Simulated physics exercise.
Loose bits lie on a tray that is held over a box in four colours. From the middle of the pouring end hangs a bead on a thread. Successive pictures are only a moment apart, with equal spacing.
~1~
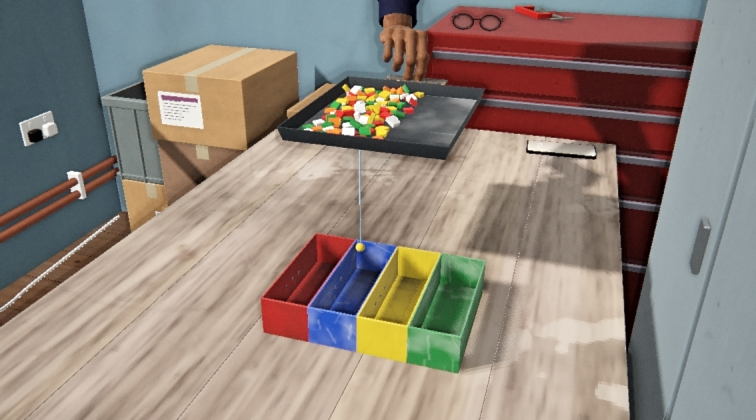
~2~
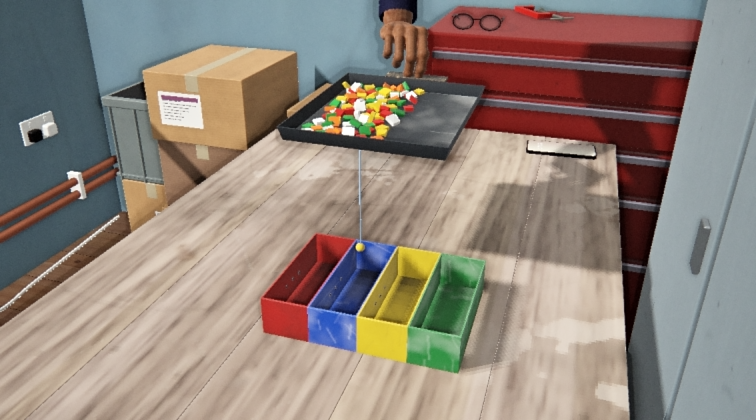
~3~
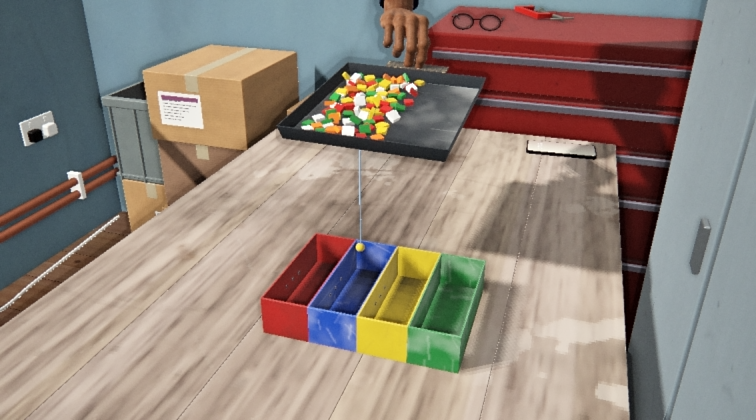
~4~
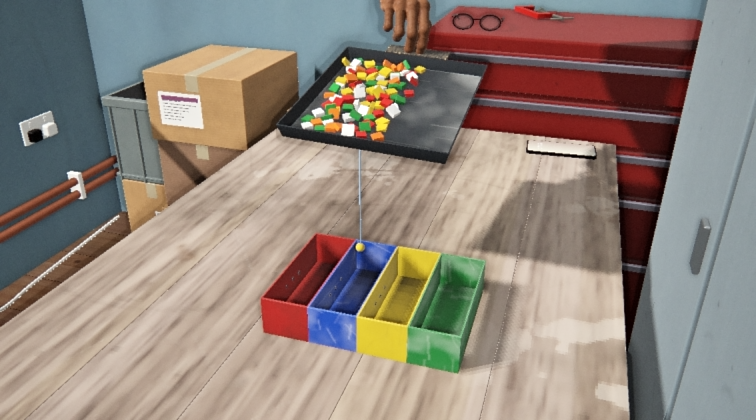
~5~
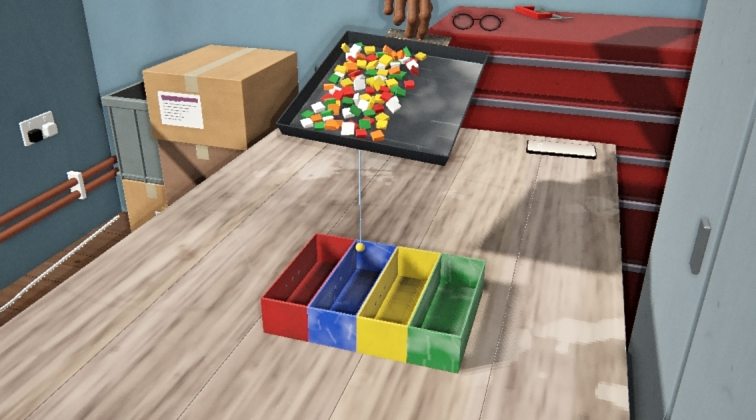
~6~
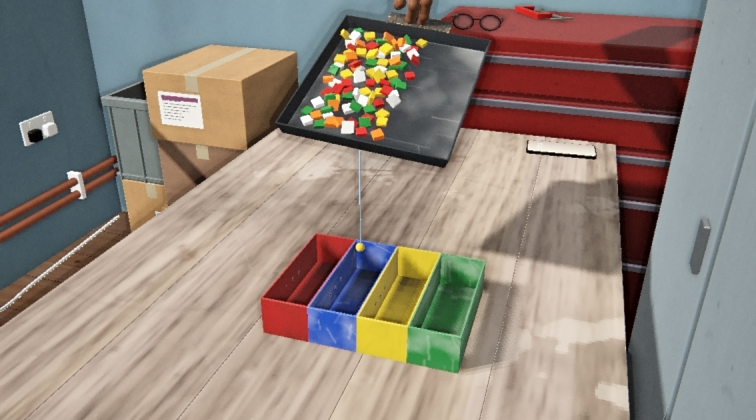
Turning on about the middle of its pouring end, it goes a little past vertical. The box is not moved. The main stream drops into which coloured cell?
It drops into the yellow cell.
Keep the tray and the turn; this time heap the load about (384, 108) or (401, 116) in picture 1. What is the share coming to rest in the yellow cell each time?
In order, 40 per cent then 50 per cent.
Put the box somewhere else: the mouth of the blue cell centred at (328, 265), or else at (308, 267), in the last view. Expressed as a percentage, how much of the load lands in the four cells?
90 per cent, then 70 per cent.
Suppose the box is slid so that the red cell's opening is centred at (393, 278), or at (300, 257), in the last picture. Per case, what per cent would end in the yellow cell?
The first try gives 0 per cent, the second 40 per cent.
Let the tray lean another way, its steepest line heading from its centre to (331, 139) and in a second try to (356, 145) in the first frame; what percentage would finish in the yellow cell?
You'd get 0 per cent the first time and 10 per cent the second time.
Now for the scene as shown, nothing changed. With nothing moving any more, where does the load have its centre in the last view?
Somewhere close to (397, 319) in the last picture.
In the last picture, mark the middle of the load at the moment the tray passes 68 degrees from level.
Look around (381, 138) in the last picture.
Shortly afterwards, tray tipped steeply; the bulk on the tray; a little falling or outside the box.
Next, tray tipped past a quarter turn; a little on the tray; near a third in the yellow cell; a little in the green cell; a little in the blue cell; a little in the red cell; near a quarter falling or outside the box.
Some moments later, tray tipped past a quarter turn; near half in the yellow cell; near a quarter in the blue cell; near a quarter in the green cell; a little in the red cell; only a few falling or outside the box.
In the end, tray tipped past a quarter turn; near half in the yellow cell; near a quarter in the blue cell; near a quarter in the green cell; a little in the red cell; only a few outside the box.
